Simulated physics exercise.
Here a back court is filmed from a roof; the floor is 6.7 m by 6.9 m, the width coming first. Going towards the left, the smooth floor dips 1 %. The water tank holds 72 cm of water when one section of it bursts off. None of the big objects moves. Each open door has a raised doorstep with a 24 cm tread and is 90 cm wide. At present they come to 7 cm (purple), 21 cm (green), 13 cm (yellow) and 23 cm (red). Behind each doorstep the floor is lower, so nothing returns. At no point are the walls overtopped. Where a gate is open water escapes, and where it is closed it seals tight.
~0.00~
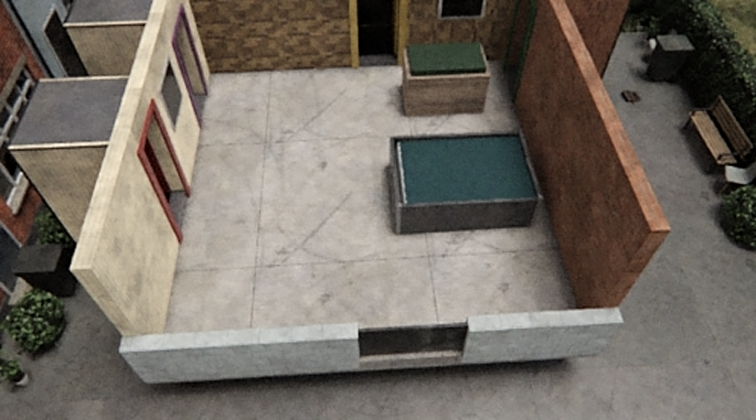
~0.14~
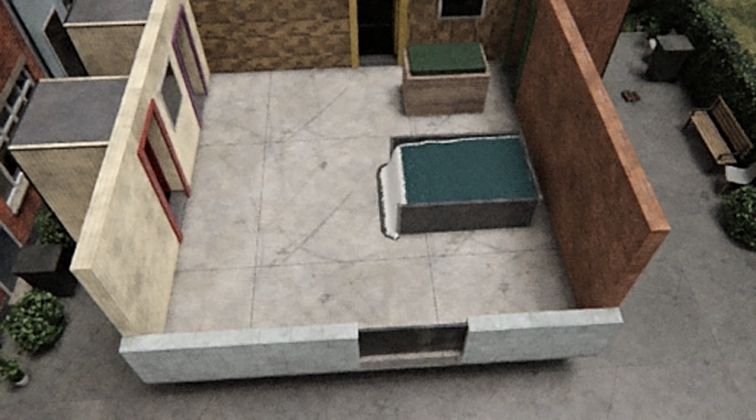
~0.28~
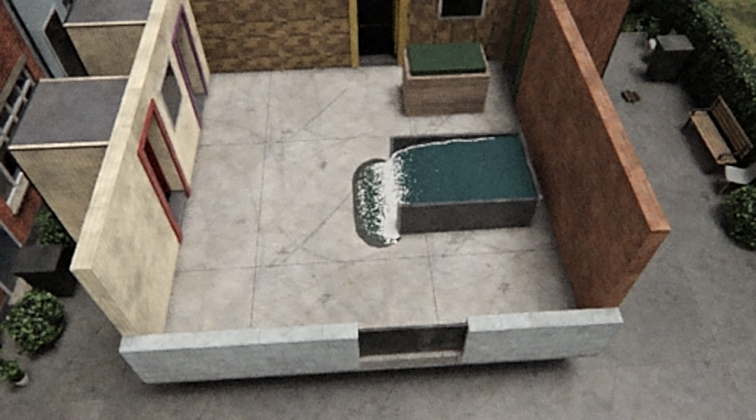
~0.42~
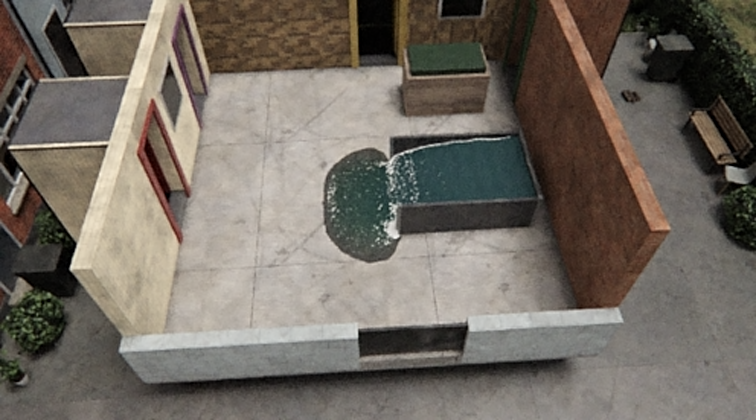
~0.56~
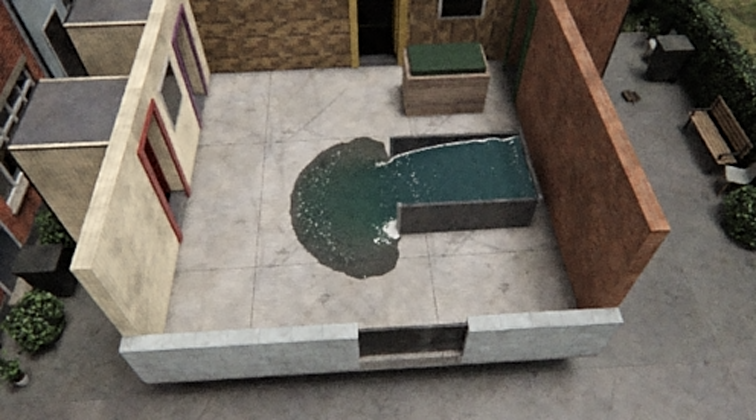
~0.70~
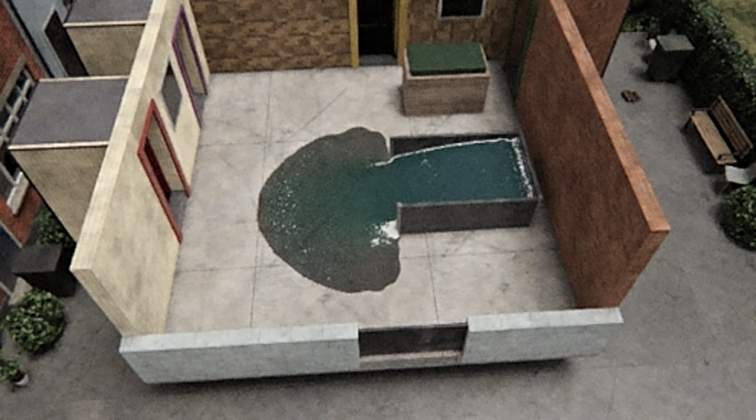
In a walled back court, a tank of still water lost its left side, and the water poured out, foaming, and spread leftward over the pale floor in a widening dark pool.
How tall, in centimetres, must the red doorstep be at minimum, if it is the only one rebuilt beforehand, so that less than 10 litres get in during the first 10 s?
It needs to be at least 28 cm tall.
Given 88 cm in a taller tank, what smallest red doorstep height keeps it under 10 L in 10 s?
You'd need a step of close to 35 cm.
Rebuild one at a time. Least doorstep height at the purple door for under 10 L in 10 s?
For purple, a step near 15 cm.
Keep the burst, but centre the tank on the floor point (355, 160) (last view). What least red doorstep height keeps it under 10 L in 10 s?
Close to 30 cm would do it.
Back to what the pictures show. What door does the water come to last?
Green.
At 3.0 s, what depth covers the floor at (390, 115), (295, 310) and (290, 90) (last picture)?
Roughly 0, 2 and 1 cm, in turn.
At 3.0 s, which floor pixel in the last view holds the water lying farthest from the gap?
Front tip: Approx. (210, 75) px.
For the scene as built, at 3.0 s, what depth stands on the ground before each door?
Depth (cm): Purple 14 / green 0 / yellow 0 / red 26.
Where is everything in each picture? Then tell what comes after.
Still water, 72 cm deep, in the water tank at (462, 169); the red door at (169, 181) is dry, in the first picture.
The front is at (385, 230), 0.2 m from the gap at (396, 191); 0.3 m2 of floor is wet, 72 cm left at the back, in the second picture.
The gap is at (396, 191), the front 0.7 m out at (358, 216); the back of the water tank holds 72 cm, in the third picture.
Water pours out at (396, 192) and has run 1.3 m, to (329, 220); about 10 cm deep outside, 72 cm at the back, in the fourth picture.
Water pours out at (396, 192) and has run 1.9 m, to (296, 219); about 7 cm deep outside, 68 cm at the back, in the fifth picture.
The front is at (263, 224), 2.5 m from the gap at (396, 192); 6.5 m2 of floor is wet, 61 cm left at the back; 1.5 m in a straight line remain to the red door at (169, 181), in the sixth picture.
After 1.4 s water covers 40 % of the floor, deepest (32 cm) near (184, 220); 32 cm at the red door, 1 litre in over its 23 cm doorstep.
After 3.0 s water covers 50 % of the floor, deepest (38 cm) near (209, 81); 26 cm at the red door, 37 litres in over its 23 cm doorstep.
After 10.0 s water covers 100 % of the floor, deepest (10 cm) near (475, 154); 9 cm at the red door, 43 litres in over its 23 cm doorstep.
At the red door as built, the water arrived by 1.1 s and peaked near 33 cm at 2.4 s.
With a doorstep of 23.5 cm, 38 litres would have come in within the 10 s; with 32 cm, 0 litres. So under 10 litres takes about 28 cm.
